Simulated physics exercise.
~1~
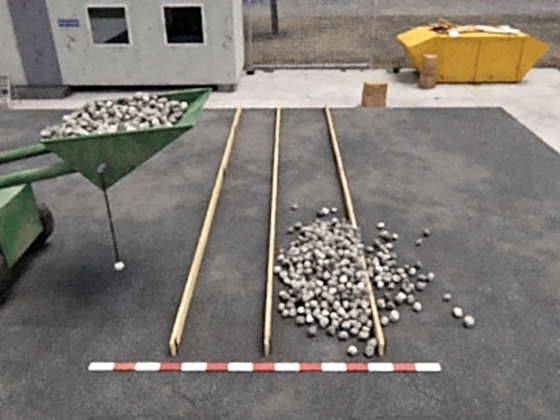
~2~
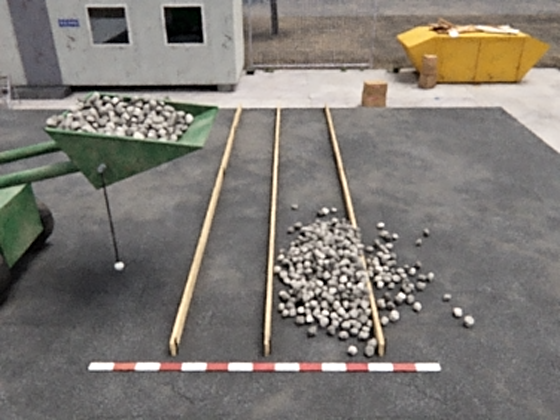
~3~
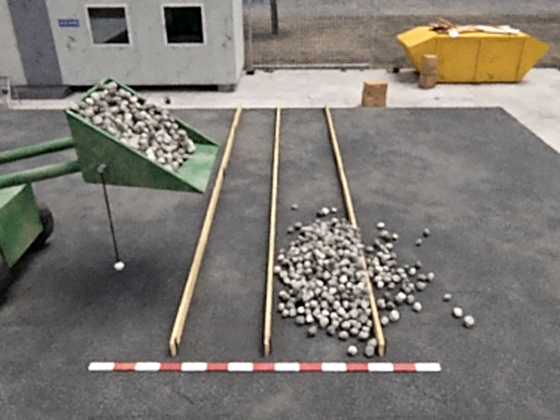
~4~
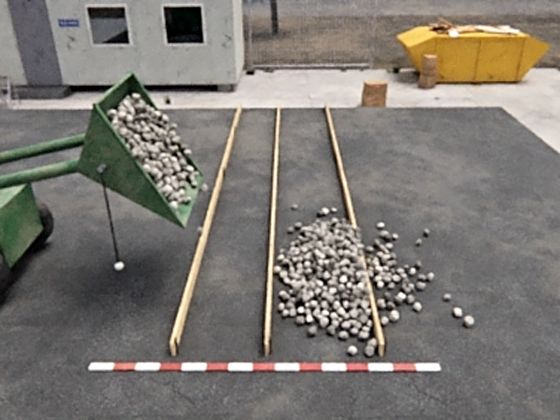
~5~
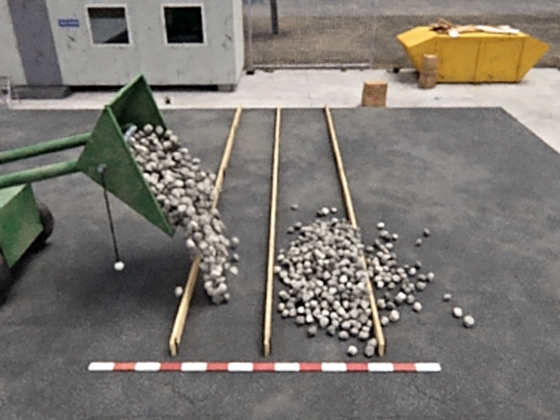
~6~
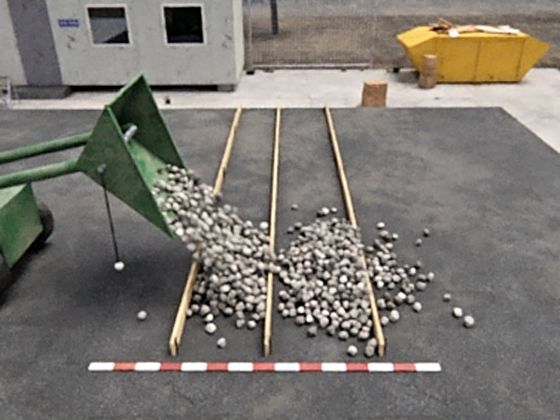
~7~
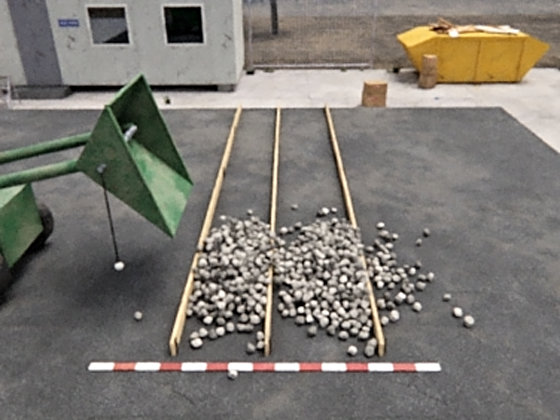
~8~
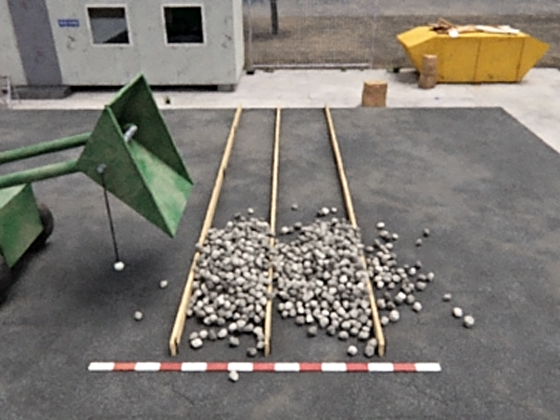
A green tipping bucket on a loader's arms, heaped with grey stones, hangs at the left of a dark paved yard, seen from slightly above by a still camera. Three wooden boards lie on the ground, with an earlier pile spread over the right-hand one, a red and white staff in front, and a pale cabin and yellow skip behind. The bucket tilts steadily down to the right until stones pour over its lip. They tumble into the left bay and spread against the older pile. The bucket stays tipped and empty, the stones resting in one broad heap across both bays, with a few strays around.
